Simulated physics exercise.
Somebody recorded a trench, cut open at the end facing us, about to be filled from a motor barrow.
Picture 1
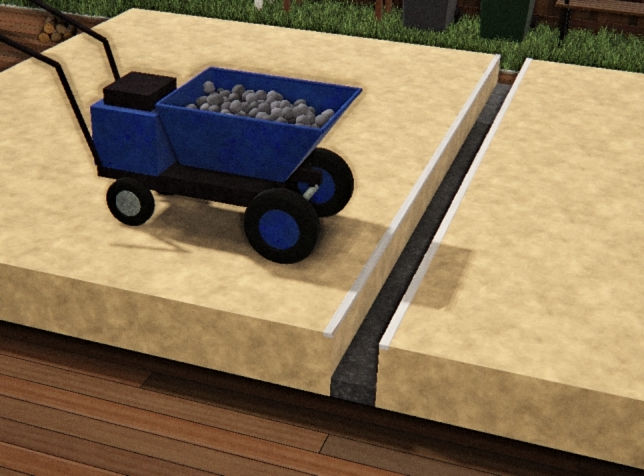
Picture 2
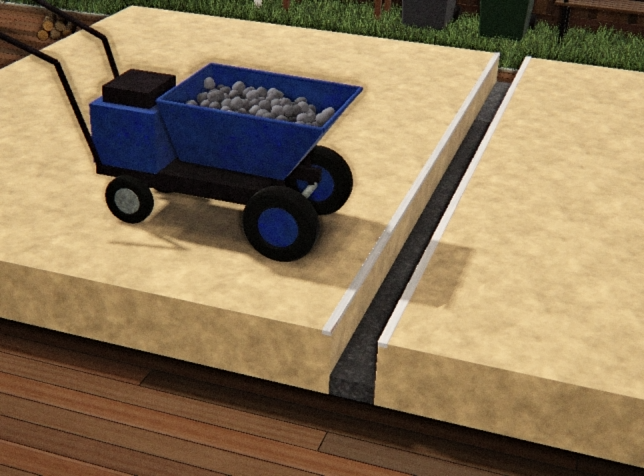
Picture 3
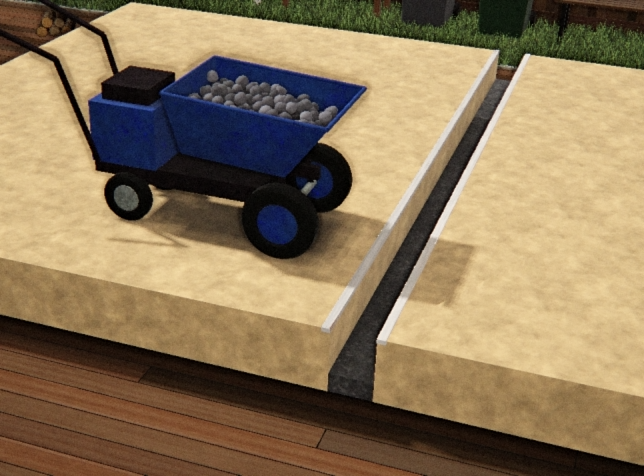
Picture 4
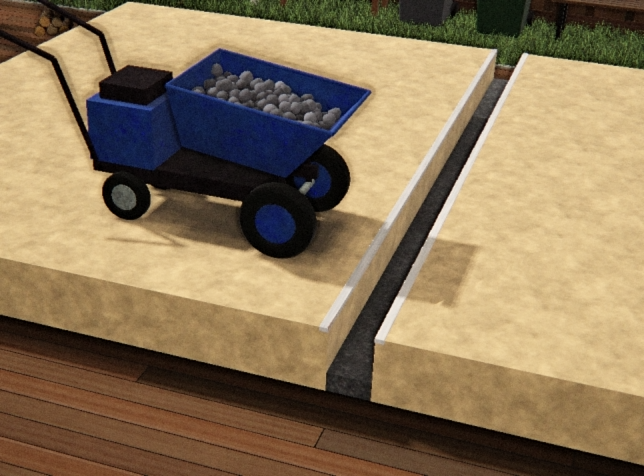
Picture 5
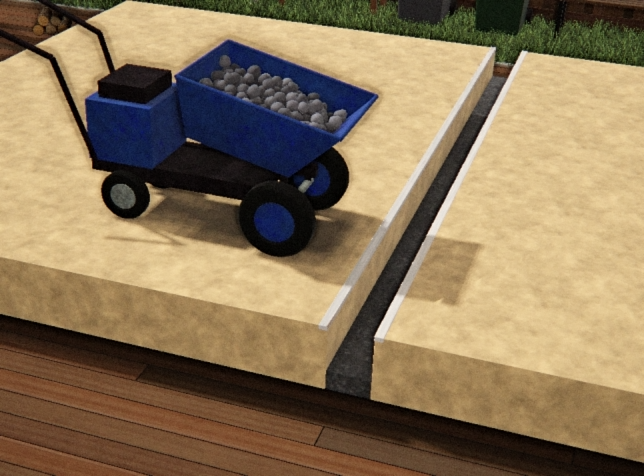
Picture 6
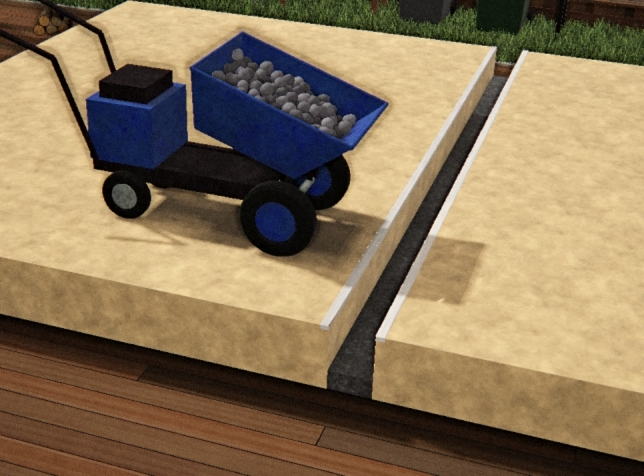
A blue motor barrow loaded with round grey stones stood on a sandy slab to the left of a narrow trench, and its skip, level at first, gradually tilted forward toward the right.
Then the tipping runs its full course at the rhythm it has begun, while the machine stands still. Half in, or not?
Smaller portion.
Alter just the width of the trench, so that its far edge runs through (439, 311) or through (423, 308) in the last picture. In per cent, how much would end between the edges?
100 and 80 percent.
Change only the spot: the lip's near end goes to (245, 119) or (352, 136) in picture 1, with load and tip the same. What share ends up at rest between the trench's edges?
That works out to 30 per cent for the first position and 0 per cent for the second.
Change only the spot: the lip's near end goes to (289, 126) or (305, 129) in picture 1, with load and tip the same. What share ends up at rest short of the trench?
I'd expect close to 0 per cent and then close to 0 per cent.
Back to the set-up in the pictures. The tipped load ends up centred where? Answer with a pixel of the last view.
The centre ends up roughly at (442, 249).
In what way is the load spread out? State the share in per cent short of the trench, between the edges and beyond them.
In percent, around: Short 0; between 20; beyond 45.
Just after the last frame, skip tipped steeply; every one in the skip.
A moment on, skip tipped right over; the larger part in the skip; about a tenth in or heaped over the trench; roughly a quarter beyond it; just a few falling.
Further on, skip tipped right over; roughly a third in the skip; roughly a quarter in or heaped over the trench; roughly half beyond it.
When it is over, skip tipped right over; roughly a third in the skip; roughly a quarter in or heaped over the trench; roughly half beyond it.
